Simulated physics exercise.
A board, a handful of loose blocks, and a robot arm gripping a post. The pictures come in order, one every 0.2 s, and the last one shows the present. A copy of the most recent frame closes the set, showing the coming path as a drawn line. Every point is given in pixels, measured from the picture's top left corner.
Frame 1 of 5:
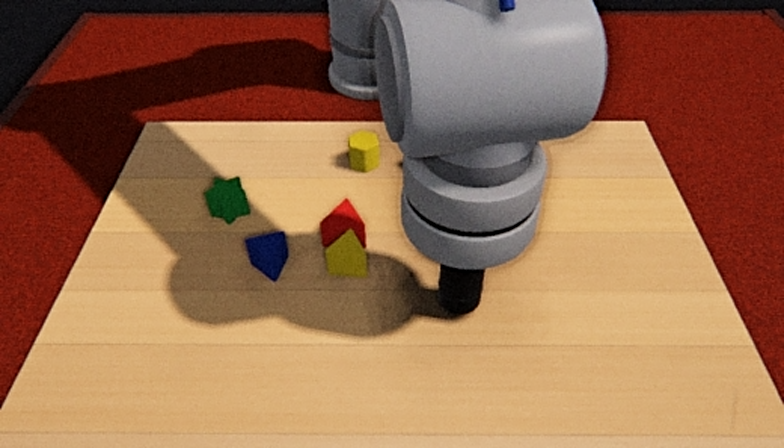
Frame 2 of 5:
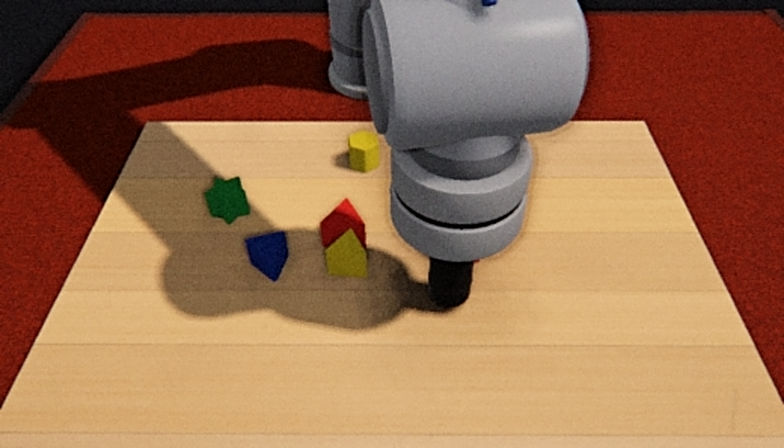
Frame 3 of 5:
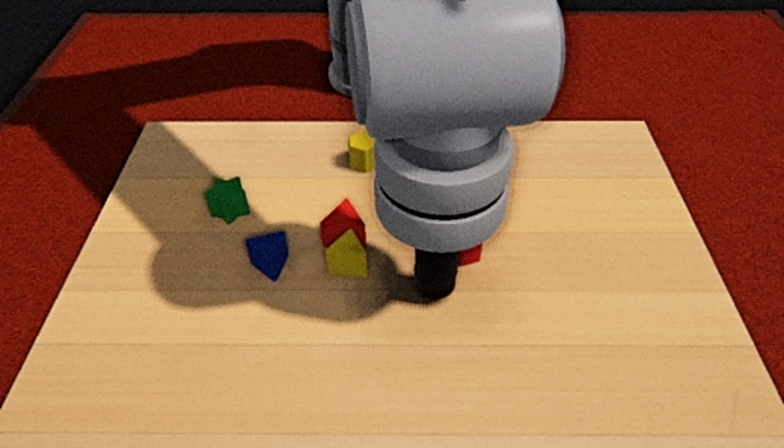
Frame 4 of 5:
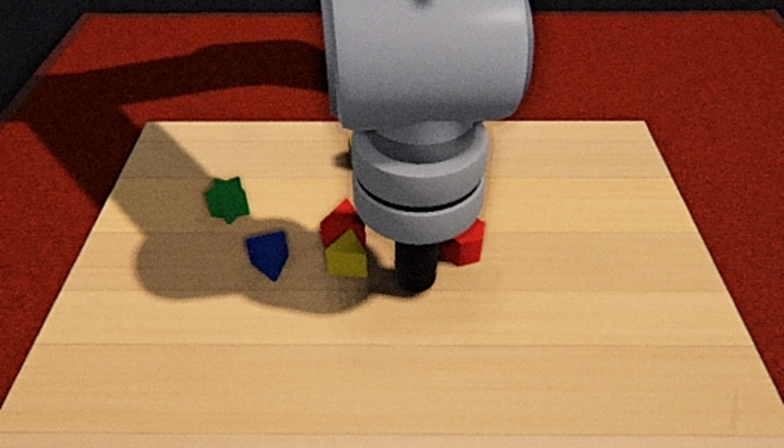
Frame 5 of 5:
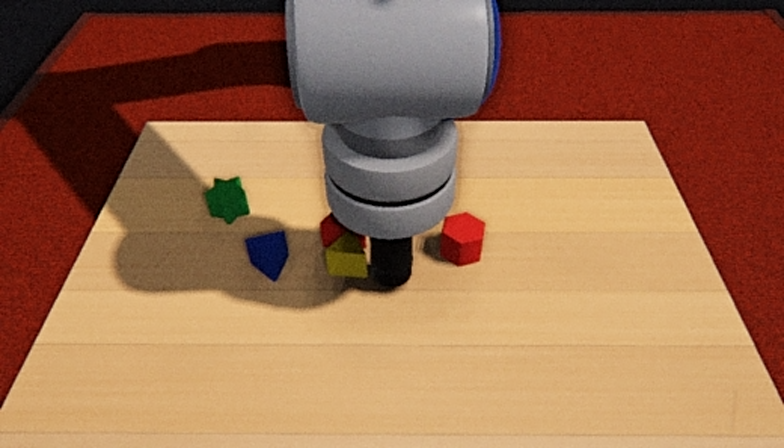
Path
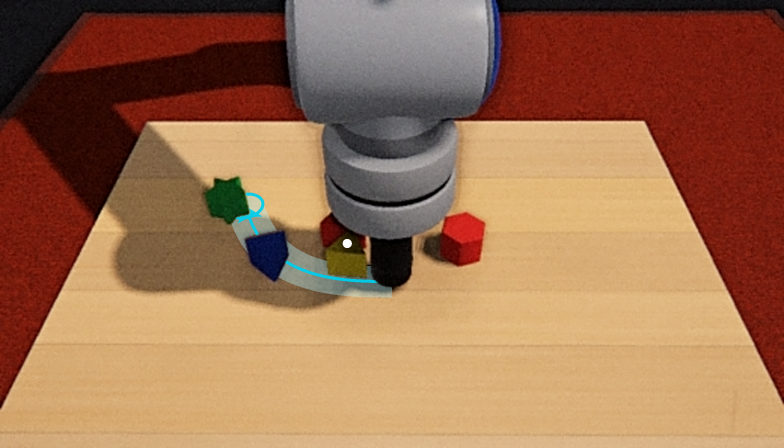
The robot arm moves its black post left across the wooden table, revealing a red block.
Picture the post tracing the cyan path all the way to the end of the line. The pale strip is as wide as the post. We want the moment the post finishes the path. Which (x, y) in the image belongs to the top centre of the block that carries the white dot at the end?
Top centre: (300, 215).
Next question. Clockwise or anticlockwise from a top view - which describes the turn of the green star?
Seen from overhead, it turns anticlockwise.
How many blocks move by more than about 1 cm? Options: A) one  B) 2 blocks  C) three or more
Correct choice: C.
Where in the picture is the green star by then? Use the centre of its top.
Pixel (212, 174).
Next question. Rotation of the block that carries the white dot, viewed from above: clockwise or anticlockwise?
The sense of turning is clockwise.
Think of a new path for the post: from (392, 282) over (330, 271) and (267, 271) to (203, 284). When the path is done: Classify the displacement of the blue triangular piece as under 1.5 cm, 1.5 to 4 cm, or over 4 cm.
Displaced more than 4 cm.
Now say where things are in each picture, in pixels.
The first picture shows post tip (459, 299); block tops, green star (225, 187); blue triangular piece (266, 242); red triangular piece (344, 214); yellow triangular piece (347, 244).
The second picture shows post (449, 292); blocks unchanged.
The third picture shows post (435, 285); blocks unchanged.
The fourth picture shows post (416, 278); blocks unchanged.
The fifth picture shows post (392, 273); green star (225, 187); blue triangular piece (266, 242); red triangular piece partly hidden; yellow triangular piece (347, 244).
Path on the board, from (392, 282) over (320, 275) and (267, 247) to (245, 206); the dot is on the yellow triangular piece.
On the path given first. One third of the way, post (317, 267); yellow triangular piece (309, 228), turned 110° clockwise.
Two thirds of the way, post (265, 238); blue triangular piece (230, 232), turned 40° anticlockwise; yellow triangular piece (300, 215).
At the end, post (243, 197); green star (212, 174), turned 25° anticlockwise; blue triangular piece (228, 232), turned 45° anticlockwise; red triangular piece in place; yellow triangular piece (300, 215), turned 155° clockwise.
